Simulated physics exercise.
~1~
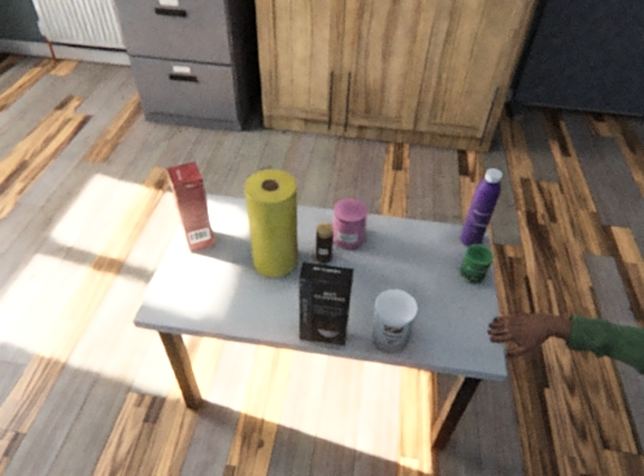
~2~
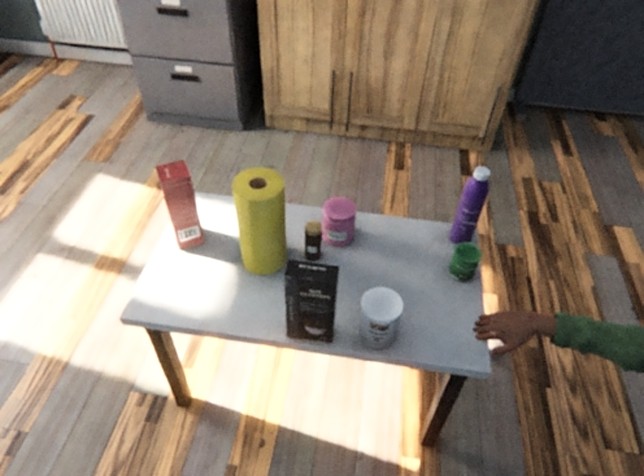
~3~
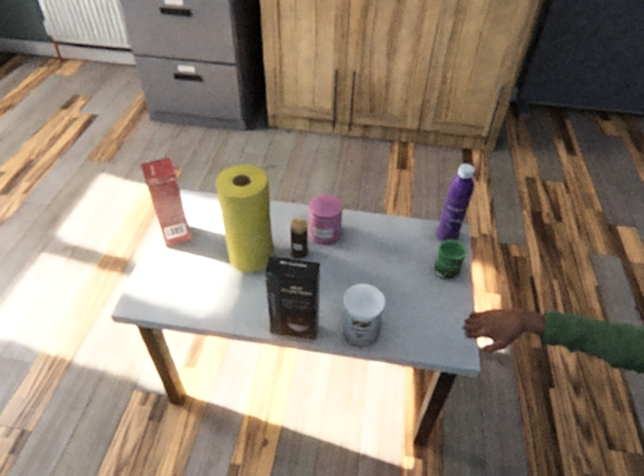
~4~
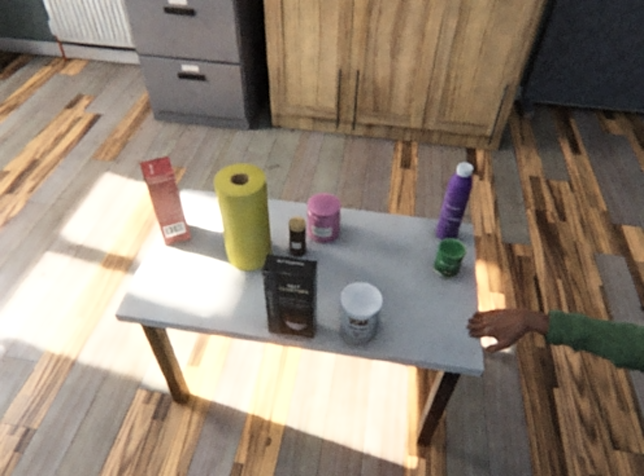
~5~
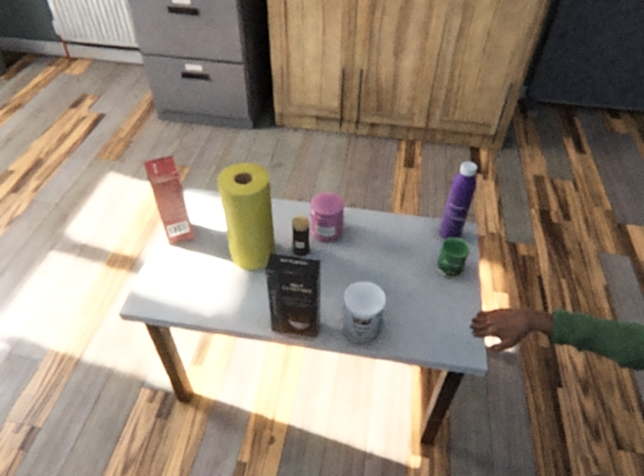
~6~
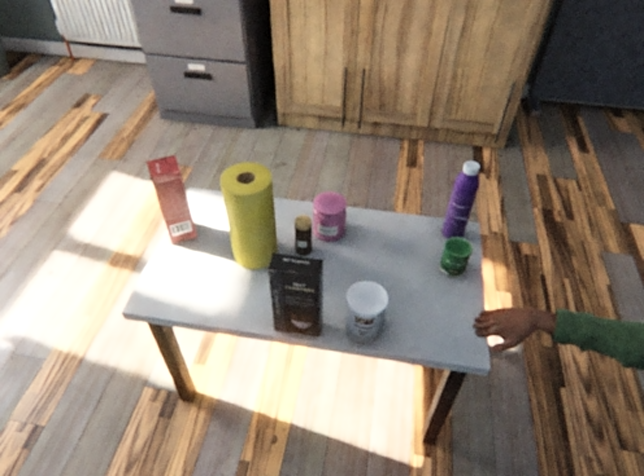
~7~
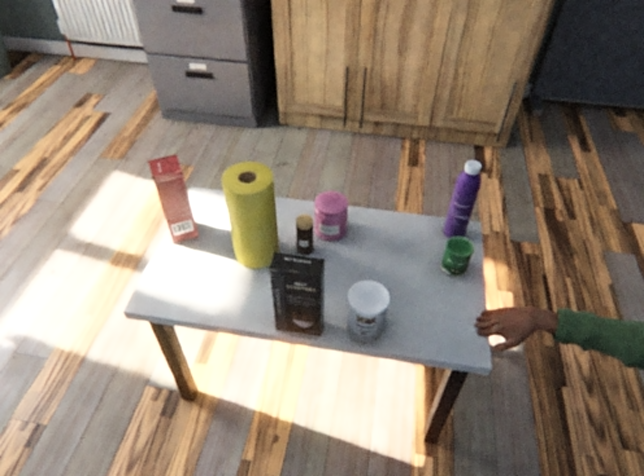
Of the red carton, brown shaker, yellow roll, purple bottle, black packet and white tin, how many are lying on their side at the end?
None of them are lying on their side. All six are still standing upright on the table when the clip ends.
A light work table, with a hand in a green sleeve at its right edge, slides a short way to the left across the wooden floor. On it stand a red carton, a yellow roll, a brown shaker, a pink jar, a black packet, a white tin, a purple bottle and a green tin. The hand moves left along with the table, and the objects ride with it, keeping their places. The table then comes to a stop, while the view drifts slightly left. At the end everything rests on the tabletop, with the hand still by the edge.
